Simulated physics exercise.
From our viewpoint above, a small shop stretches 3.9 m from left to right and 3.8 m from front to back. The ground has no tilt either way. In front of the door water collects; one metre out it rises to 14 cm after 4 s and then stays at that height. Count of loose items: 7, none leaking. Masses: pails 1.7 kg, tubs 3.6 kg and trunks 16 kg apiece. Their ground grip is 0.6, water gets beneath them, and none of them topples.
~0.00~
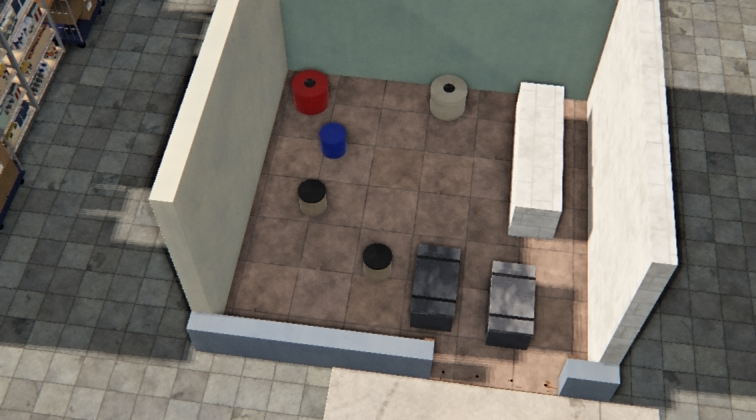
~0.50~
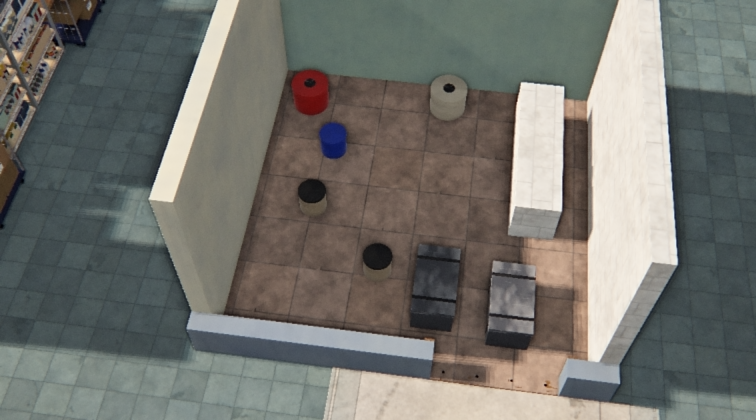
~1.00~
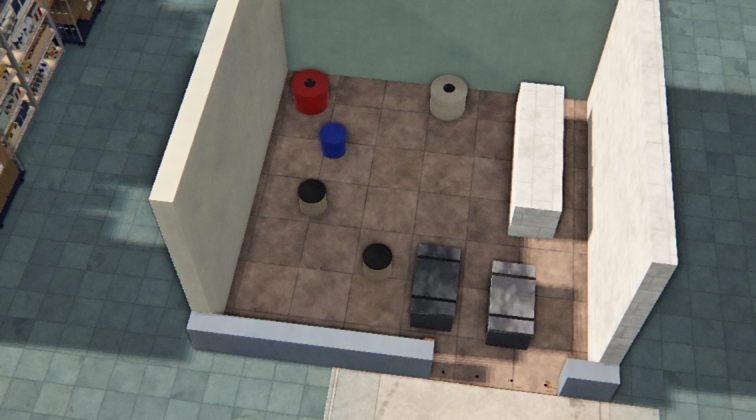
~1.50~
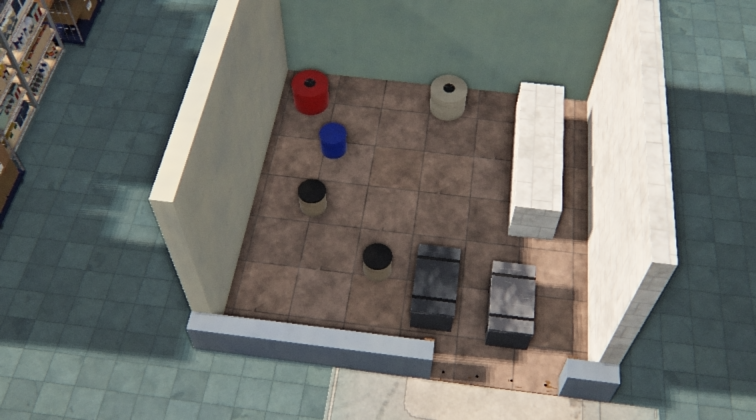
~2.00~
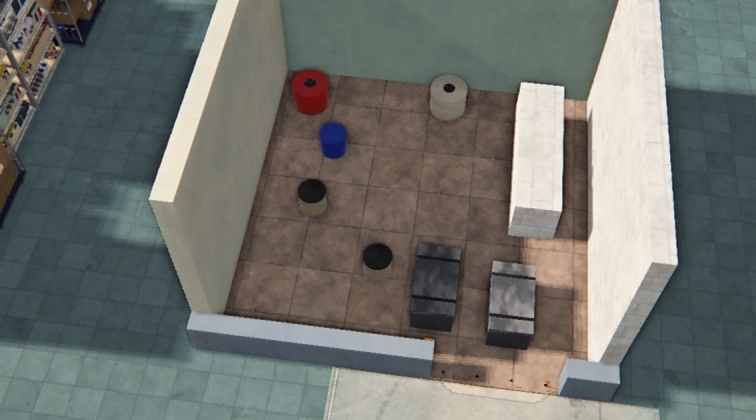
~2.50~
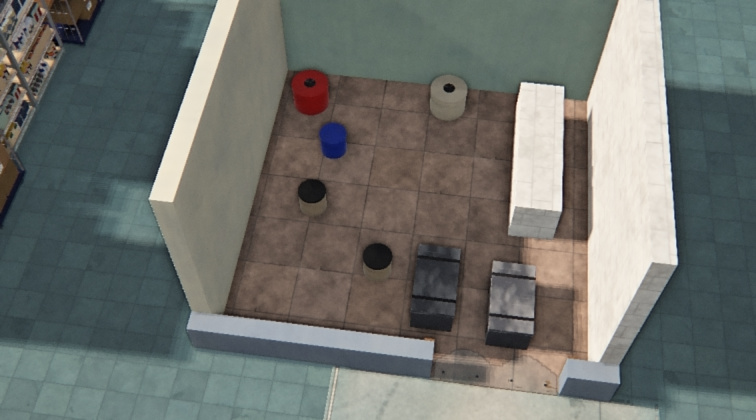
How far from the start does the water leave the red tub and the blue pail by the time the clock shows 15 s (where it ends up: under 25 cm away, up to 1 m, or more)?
As for the red tub, it goes far off; as for the blue pail, it goes far off.
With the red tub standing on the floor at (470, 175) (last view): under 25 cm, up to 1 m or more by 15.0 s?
It ends far away.
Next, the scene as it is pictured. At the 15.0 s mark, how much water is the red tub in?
7 cm, roughly.
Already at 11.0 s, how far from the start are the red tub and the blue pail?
Roughly 80 and 60 cm.
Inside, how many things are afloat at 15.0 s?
At that point I count 7.
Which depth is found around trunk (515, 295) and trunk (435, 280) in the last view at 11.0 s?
I'd estimate 9 cm for the first and 3 cm for the second.
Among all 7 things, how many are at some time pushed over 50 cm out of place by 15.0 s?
Result: 7.
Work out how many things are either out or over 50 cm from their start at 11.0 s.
By then the count is 4.
After 3.5 s the red tub is near (310, 83), 0.0 m from its start, aground; the blue pail is near (333, 133), 0.0 m from its start, aground; 0 afloat.
After 6.8 s the red tub is near (310, 83), 0.0 m from its start, aground; the blue pail is near (333, 133), 0.0 m from its start, aground; 1 afloat.
After 11.0 s the red tub is near (286, 135), 0.9 m from its start, afloat; the blue pail is near (302, 161), 0.6 m from its start, afloat; 4 afloat.
After 15.0 s the red tub is near (362, 311), 3.2 m from its start, afloat; the blue pail is near (310, 300), 2.3 m from its start, afloat; 7 afloat.
